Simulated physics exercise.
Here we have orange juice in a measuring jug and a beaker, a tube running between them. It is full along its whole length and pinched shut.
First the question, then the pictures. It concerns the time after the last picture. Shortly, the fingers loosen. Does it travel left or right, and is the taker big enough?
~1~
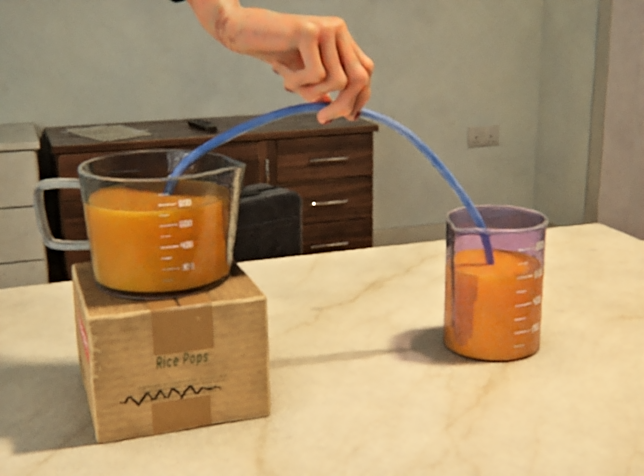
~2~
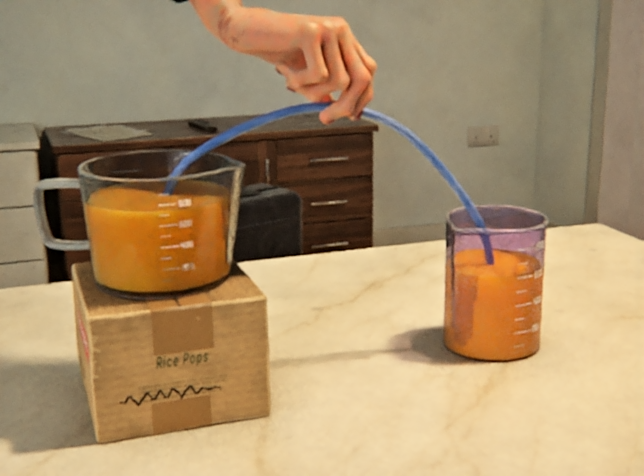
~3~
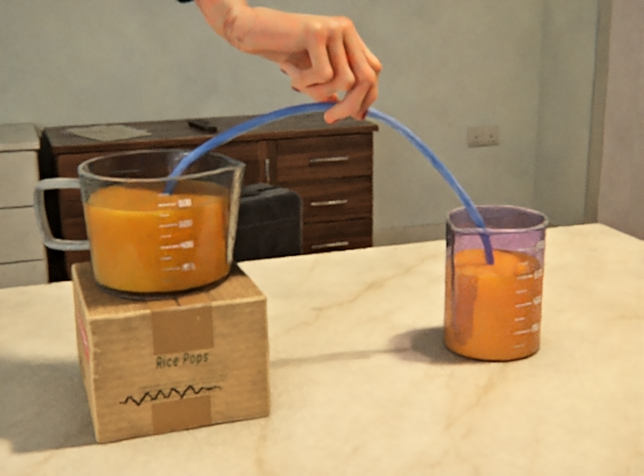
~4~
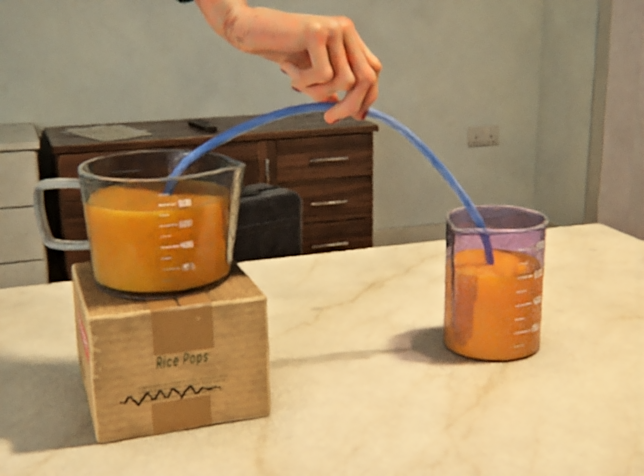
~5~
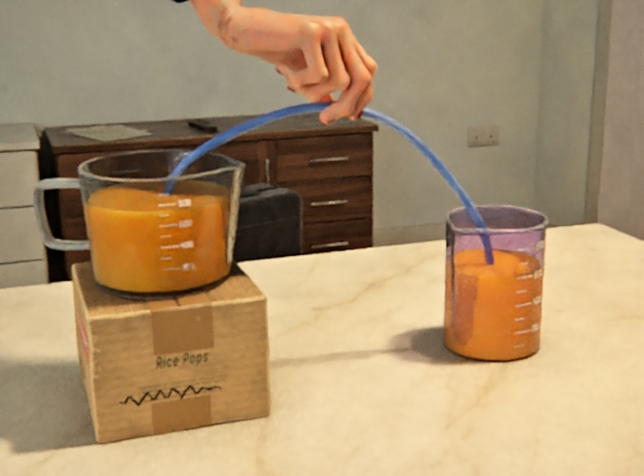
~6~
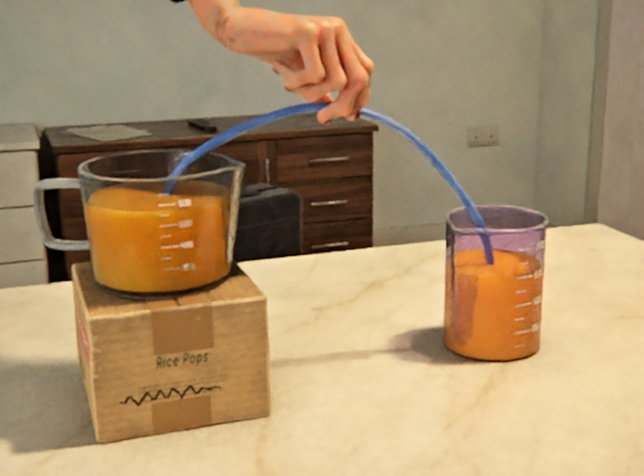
So the orange juice travels to the right side and, once there, it spills out.
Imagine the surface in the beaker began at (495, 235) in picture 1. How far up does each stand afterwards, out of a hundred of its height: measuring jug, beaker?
20 % and 100 %, in that order.
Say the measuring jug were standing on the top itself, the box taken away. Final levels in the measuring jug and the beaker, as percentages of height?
In the order asked, around 75 and then 60 per cent.
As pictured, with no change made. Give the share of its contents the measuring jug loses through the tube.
I'd put it at roughly 75 per cent.
A moment on, the measuring jug is about half full; the beaker is about three quarters full.
Further on, the measuring jug is about a third full; the beaker is full to the brim; a puddle lies under the lower one.
When it is over, the measuring jug is about a quarter full; the beaker is full to the brim; a puddle lies under the lower one; the two surfaces are level.
